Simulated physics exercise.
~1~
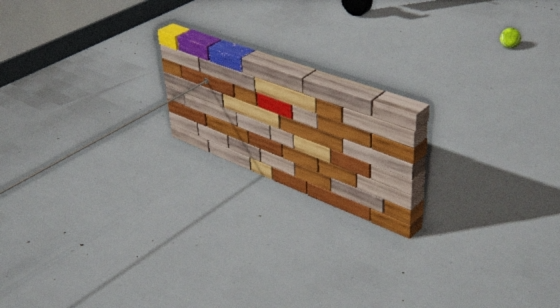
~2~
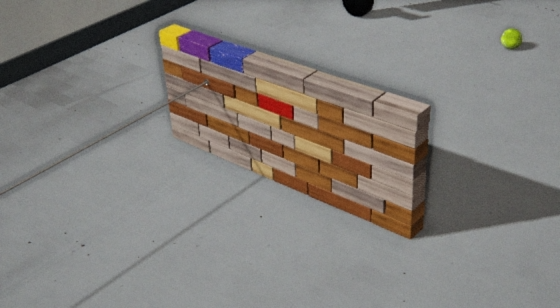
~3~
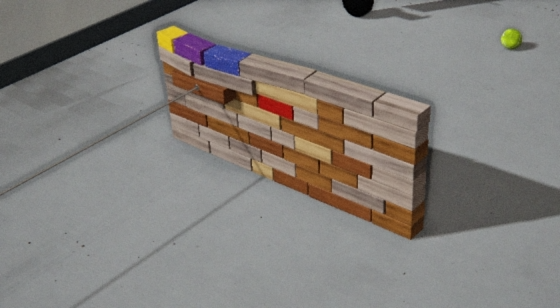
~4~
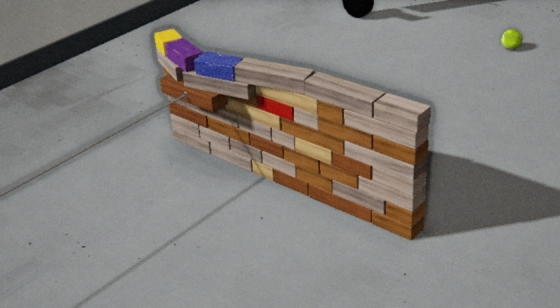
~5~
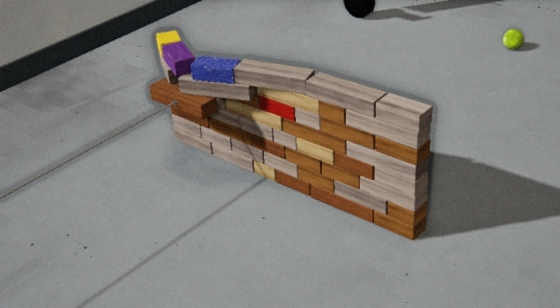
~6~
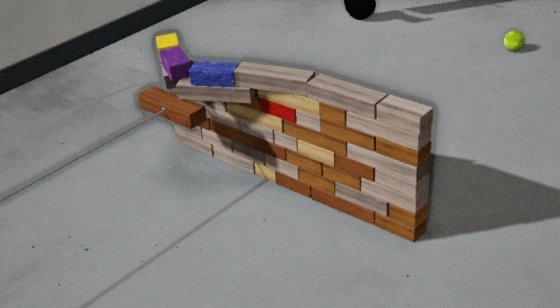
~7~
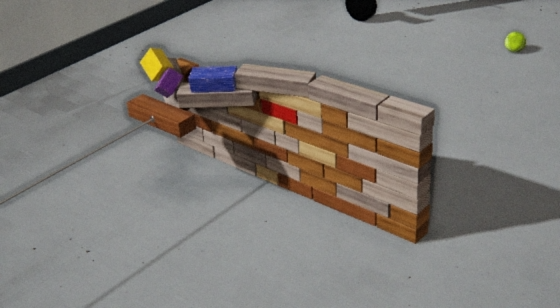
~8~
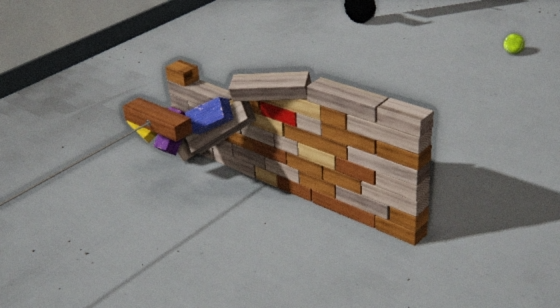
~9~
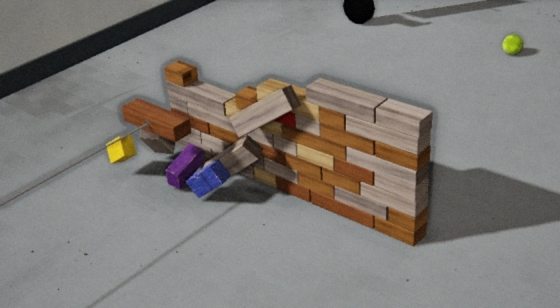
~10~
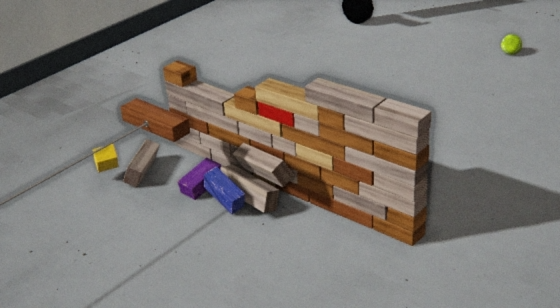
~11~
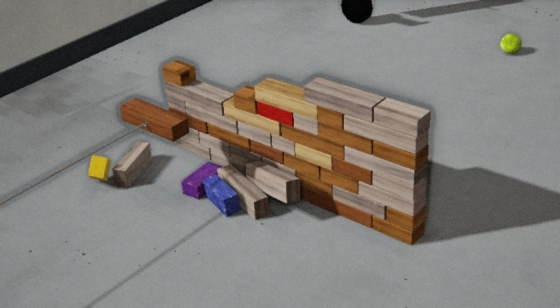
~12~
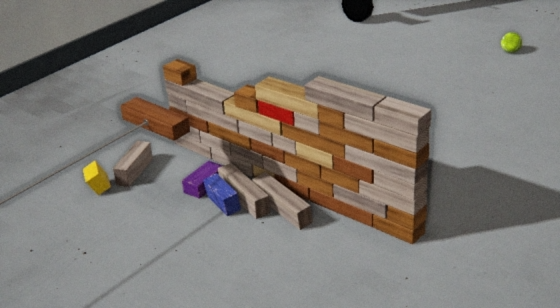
On a grey concrete floor, an orange-brown block slides out of a wooden wall, tumbling yellow, purple, blue and pale blocks down.
